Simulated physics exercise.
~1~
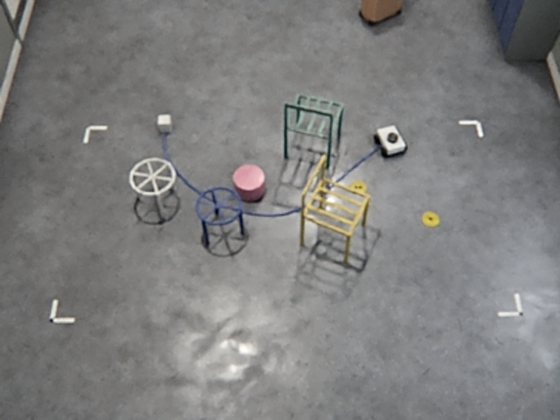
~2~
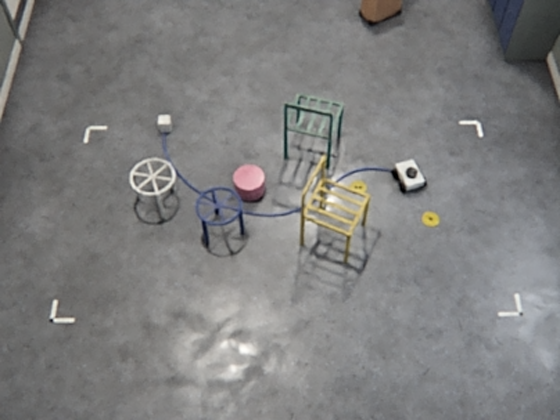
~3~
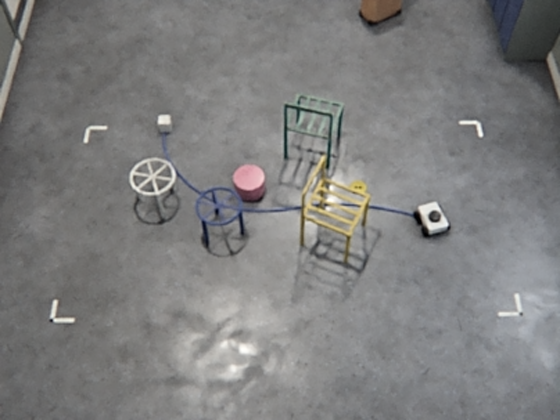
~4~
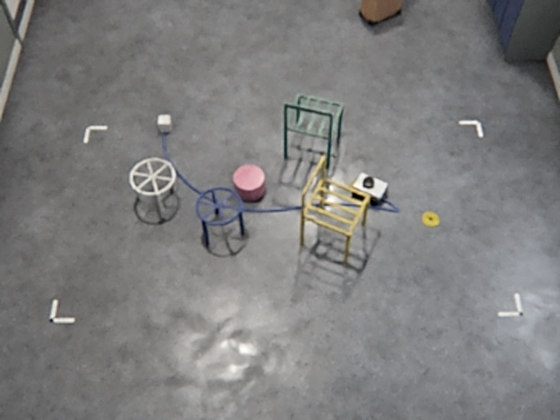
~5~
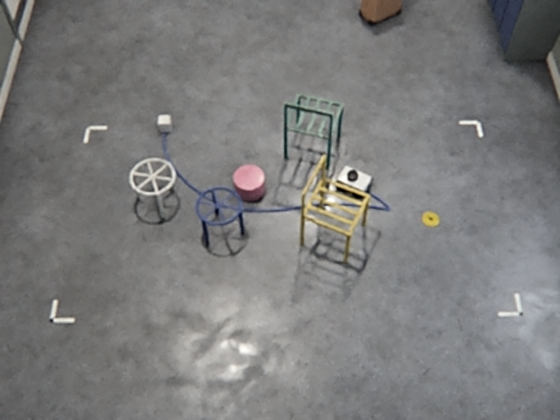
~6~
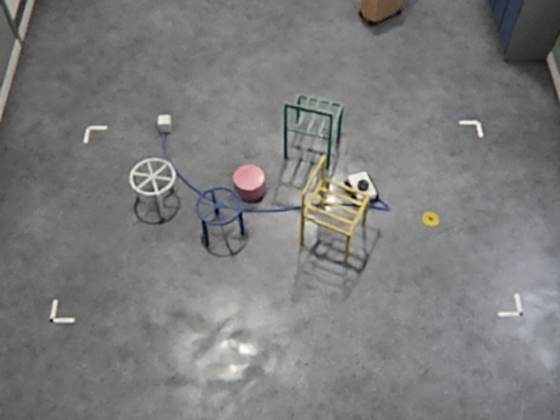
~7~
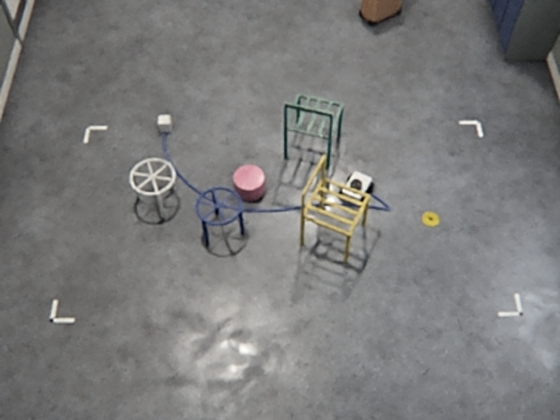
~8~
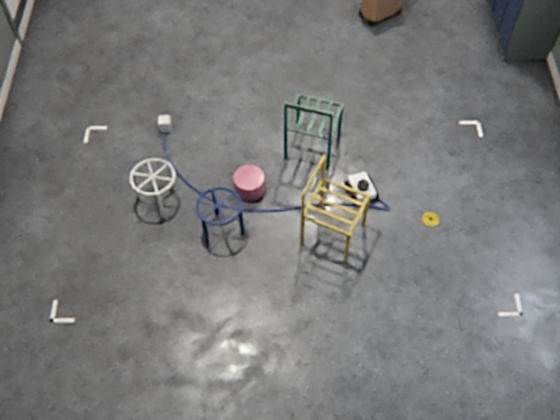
The clip shows a small white cart trailing a blue lead past stools, chairs and a pink tub on a grey floor. It moves right and down to a yellow mark, returns left to another beside the yellow chair, shifts slightly, and stays there, the furniture unmoved.
